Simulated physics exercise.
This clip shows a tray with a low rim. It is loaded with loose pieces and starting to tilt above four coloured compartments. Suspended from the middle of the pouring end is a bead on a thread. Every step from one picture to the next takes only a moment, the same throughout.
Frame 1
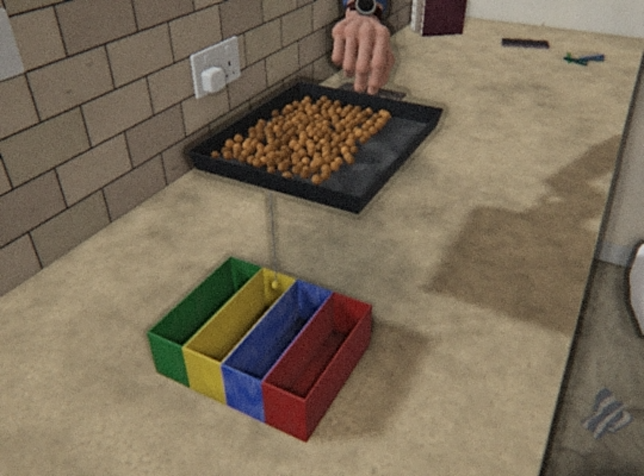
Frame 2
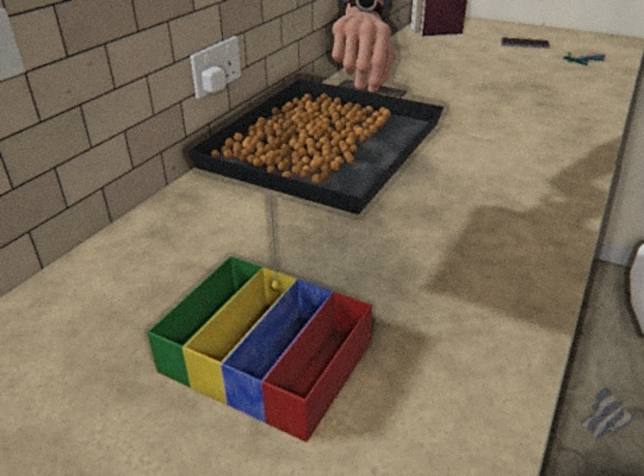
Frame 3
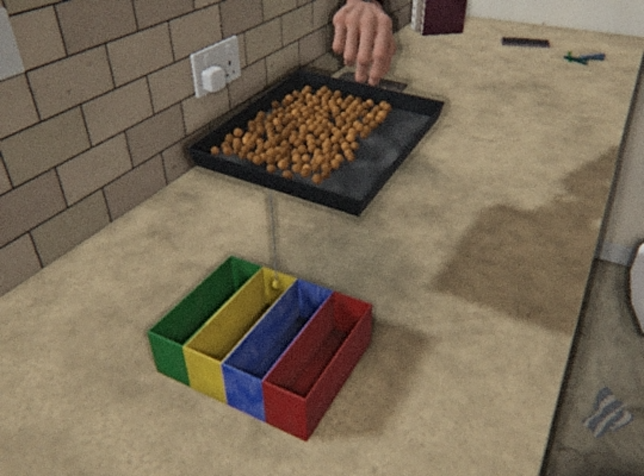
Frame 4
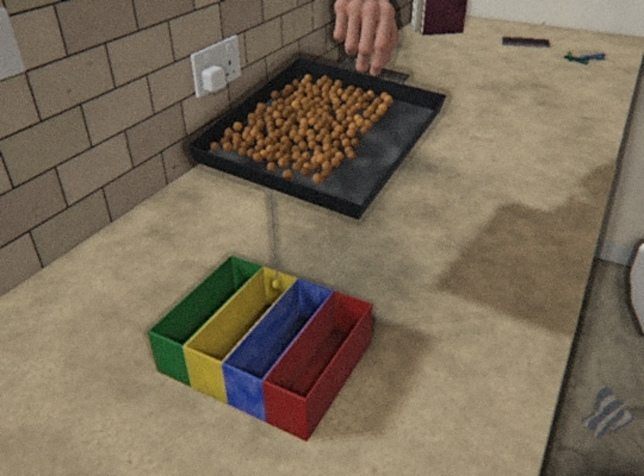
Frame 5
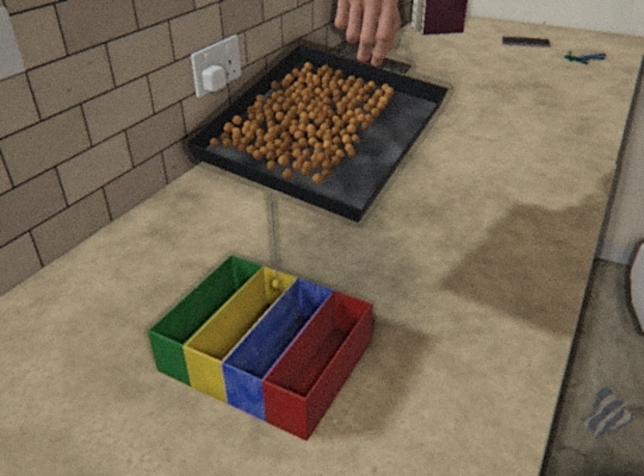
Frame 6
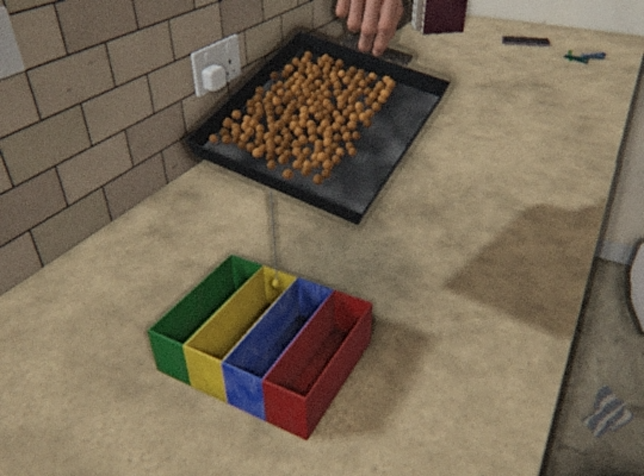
On a stone-like kitchen counter beside a tiled wall with a socket, seen from above at an angle by a still camera, a hand hovers at the far edge of a dark tray. The tray holds roasted chickpeas above four open compartments, green, yellow, blue and red from left to right. The tray's far side slowly rises with the hand, its near edge dipping slightly rightward.
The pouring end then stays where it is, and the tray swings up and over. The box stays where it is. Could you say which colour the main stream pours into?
It pours into the red cell.
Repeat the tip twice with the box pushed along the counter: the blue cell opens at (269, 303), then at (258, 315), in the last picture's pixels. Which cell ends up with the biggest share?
The red cell, then red.
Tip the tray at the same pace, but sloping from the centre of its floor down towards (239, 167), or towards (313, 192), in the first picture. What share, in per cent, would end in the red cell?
Around 0 per cent first, around 40 per cent next.
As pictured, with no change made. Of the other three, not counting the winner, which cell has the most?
Second place goes to the blue cell.
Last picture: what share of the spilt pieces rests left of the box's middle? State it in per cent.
Left share: Some 0 per cent.
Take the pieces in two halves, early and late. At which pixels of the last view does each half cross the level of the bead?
First half (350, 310); second half (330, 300).
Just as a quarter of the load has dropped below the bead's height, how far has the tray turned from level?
The tilt is near 115° by then.
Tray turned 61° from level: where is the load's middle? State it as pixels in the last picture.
In the last view, the load is centred close to (331, 155).
Soon, tray tipped steeply; nearly all on the tray; a stray few falling or outside the box.
A while on, tray tipped right over; nearly all on the tray; a stray few in the red cell; a stray few in the blue cell; a small part falling or outside the box.
Towards the end, tray tipped past a quarter turn; about half in the red cell; a small part in the blue cell; a stray few in the yellow cell; about a third falling or outside the box.
Finally, tray tipped past a quarter turn; about half in the red cell; a small part in the blue cell; a stray few in the yellow cell; none in the green cell; about a third outside the box.
